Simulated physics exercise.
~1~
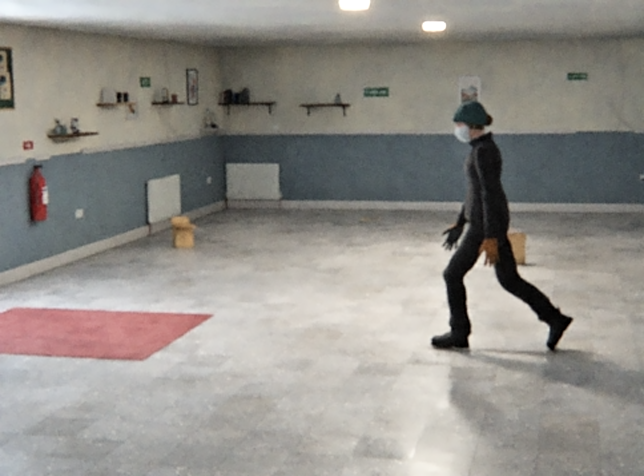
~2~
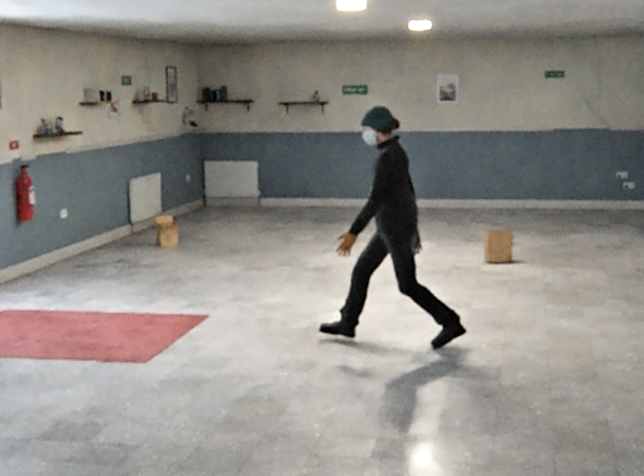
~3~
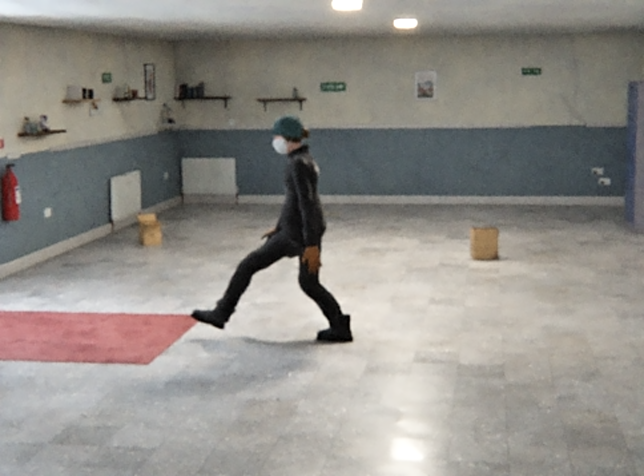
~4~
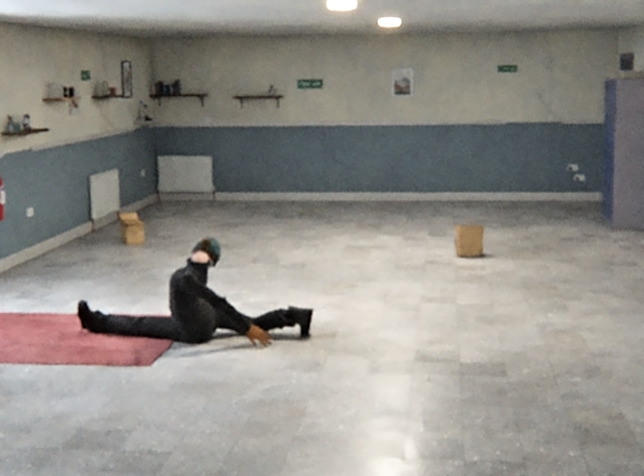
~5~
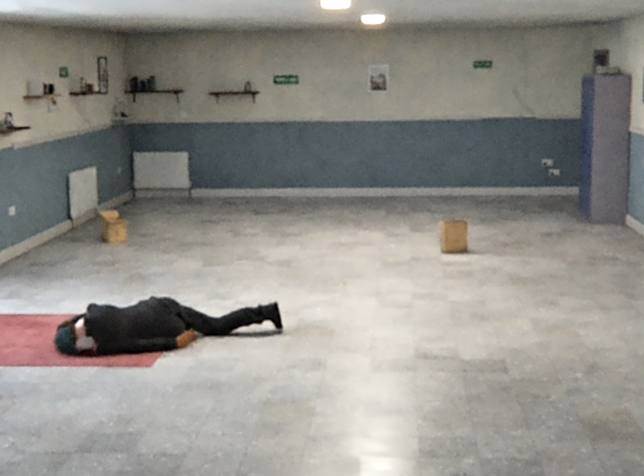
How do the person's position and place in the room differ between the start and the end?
At the start the person is upright in mid-stride on the bare floor, to the right of the red mat. At the end they are lying low on the left, with head and chest on the mat and legs stretching out to the right.
